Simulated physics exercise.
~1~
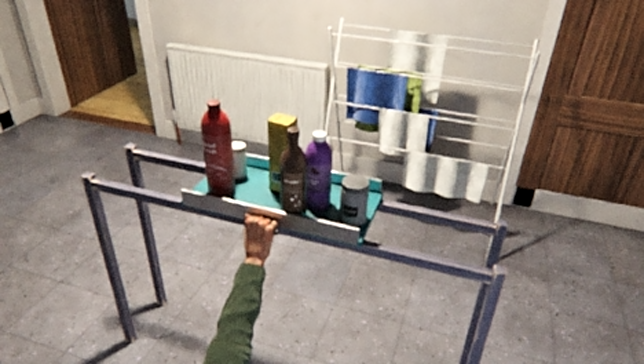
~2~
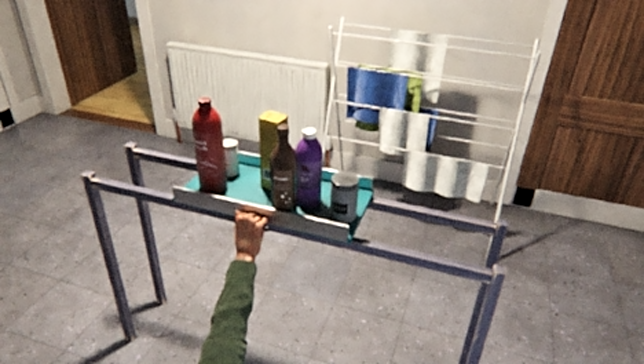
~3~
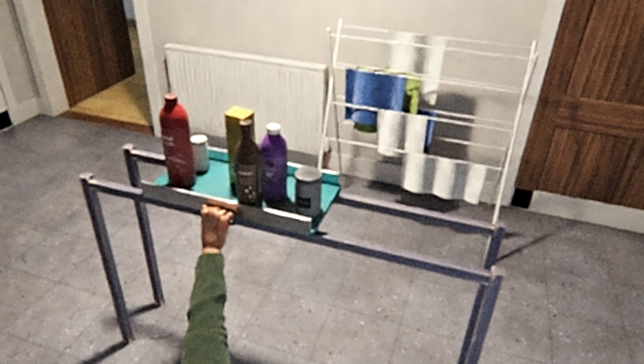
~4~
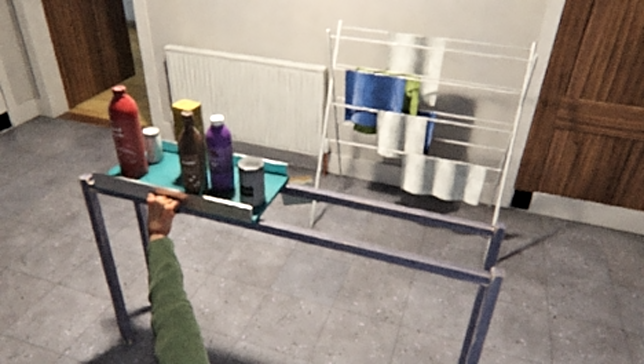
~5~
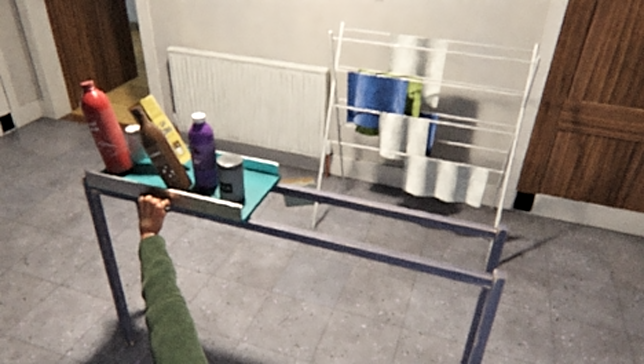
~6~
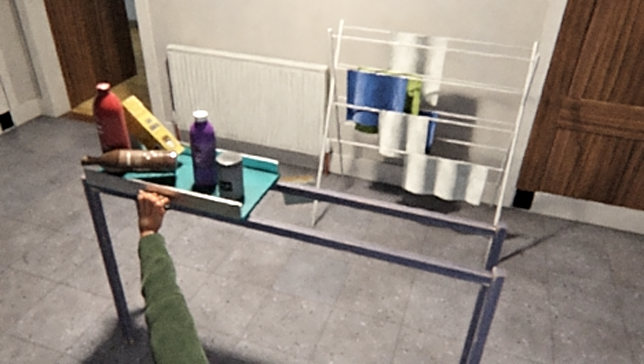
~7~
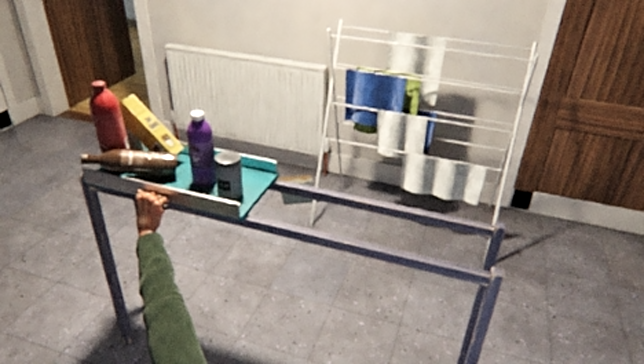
Tray of bottles and containers sliding left along metal rails under a gloved-free hand, stopping as the brown bottle topples and yellow carton tips.
